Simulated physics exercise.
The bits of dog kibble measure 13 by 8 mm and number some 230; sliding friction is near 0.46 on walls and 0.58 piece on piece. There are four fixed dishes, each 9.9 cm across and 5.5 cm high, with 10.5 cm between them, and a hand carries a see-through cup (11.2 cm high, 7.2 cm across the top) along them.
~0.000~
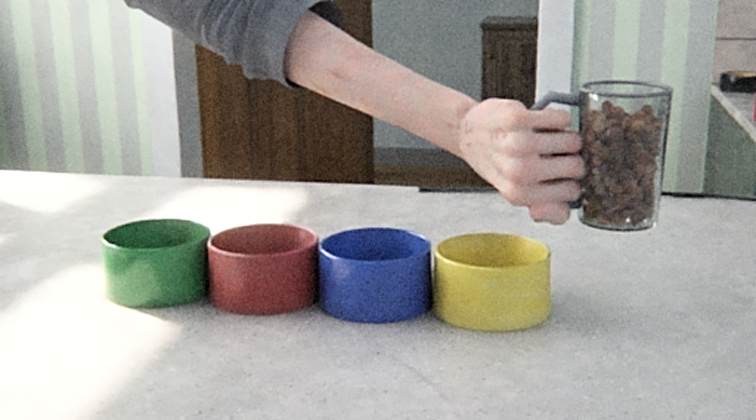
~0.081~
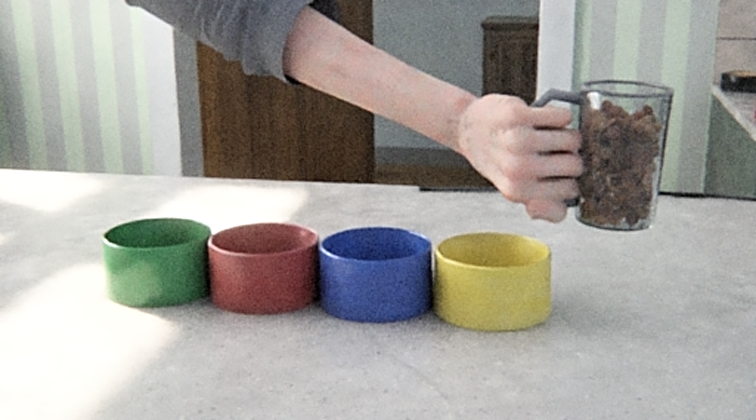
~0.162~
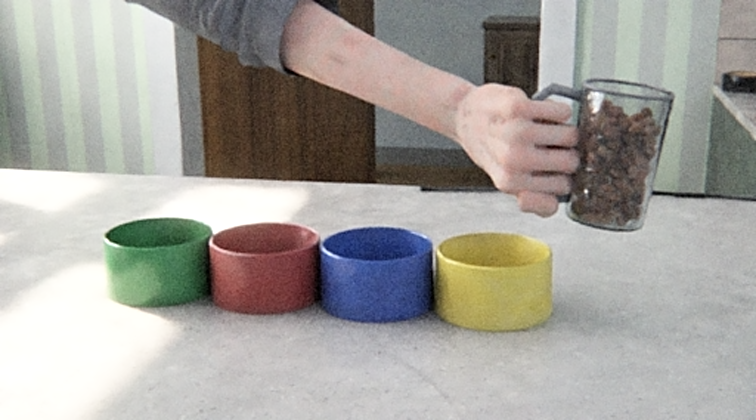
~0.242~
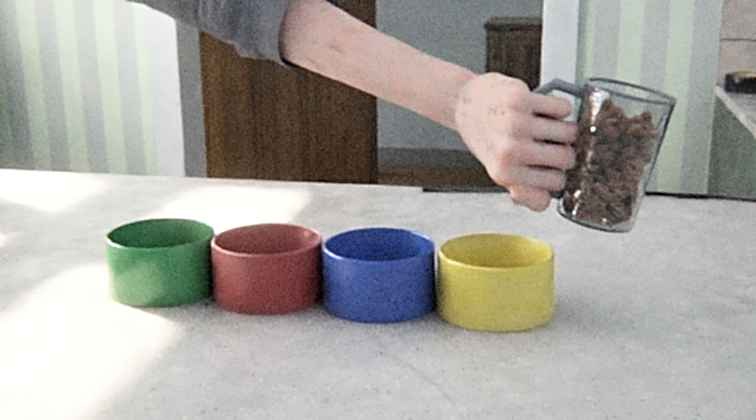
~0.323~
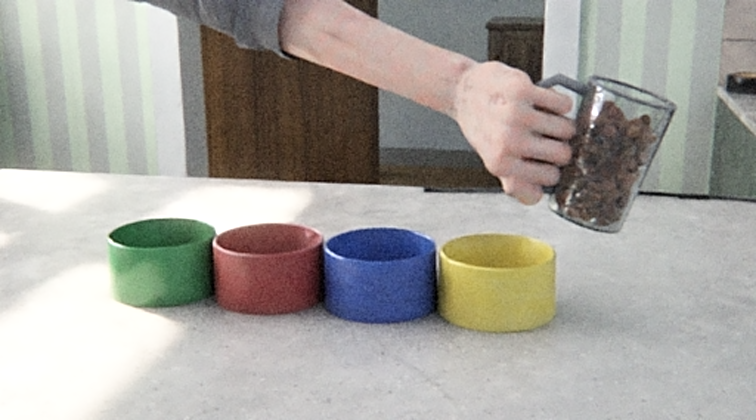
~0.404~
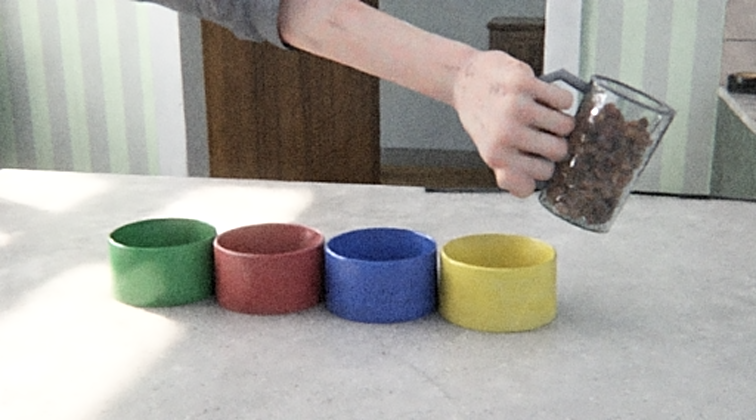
A hand slowly tilts a clear cup of brown pieces rightward beside four colored dishes.
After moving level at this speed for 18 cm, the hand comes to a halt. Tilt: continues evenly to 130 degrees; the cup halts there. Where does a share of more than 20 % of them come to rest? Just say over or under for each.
Outcome: Red: Probably a fifth or fewer of the pieces land there; blue: Probably a fifth or fewer of the pieces land there; green: Probably a fifth or fewer of the pieces land there; yellow: Probably more than a fifth of the pieces land there; counter: Probably more than a fifth of the pieces land there.
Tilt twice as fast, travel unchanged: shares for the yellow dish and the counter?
In that case you'd see yellow at 0 and the counter at 100.
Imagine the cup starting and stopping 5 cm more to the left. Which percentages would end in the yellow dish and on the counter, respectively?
In that case, yellow: 100; counter: 0.
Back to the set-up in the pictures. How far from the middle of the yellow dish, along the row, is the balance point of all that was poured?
The load's average lands around 5 cm in the plus-x direction.
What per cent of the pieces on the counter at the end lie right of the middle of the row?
It's close to 100 in a hundred.
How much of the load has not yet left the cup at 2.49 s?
It comes to about 0 percent.
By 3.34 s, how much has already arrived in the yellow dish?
I'd put it at about 55 % by that time.
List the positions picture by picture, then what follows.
Cup at (621, 155), tilt 0 degrees, lip at (671, 89), moved 0.0 cm; middle of the pieces at (619, 172); yellow dish at (492, 250); blue dish at (375, 245); red dish at (264, 239); green dish at (157, 234), in the first frame.
Cup at (620, 155), tilt 2 degrees, lip at (672, 91), moved 0.2 cm; middle of the pieces at (618, 172), in the second frame.
Cup at (616, 155), tilt 7 degrees, lip at (673, 95), moved 0.6 cm; middle of the pieces at (612, 172), in the third frame.
Cup at (612, 156), tilt 12 degrees, lip at (675, 101), moved 1.1 cm; middle of the pieces at (606, 172), in the fourth frame.
Cup at (608, 156), tilt 17 degrees, lip at (675, 107), moved 1.6 cm; middle of the pieces at (601, 171), in the fifth frame.
Cup at (603, 156), tilt 23 degrees, lip at (675, 113), moved 2.1 cm; middle of the pieces at (594, 171); yellow dish at (498, 251); blue dish at (381, 245); red dish at (270, 239); green dish at (163, 233). Its pace works out near 65 degrees a second; the hand travels 6 cm a second, in the sixth frame.
After 1.66 s, tilt 105 degrees; cup holds 95 %.
After 2.49 s, tilt 130 degrees; cup holds 0 %, yellow 55 %.
Then, at 3.34 s, tilt 130 degrees; cup holds 0 %, yellow 55 %.
At rest (3.6 s), red 0 %, blue 0 %, green 0 %, yellow 55 %, counter 45 %.
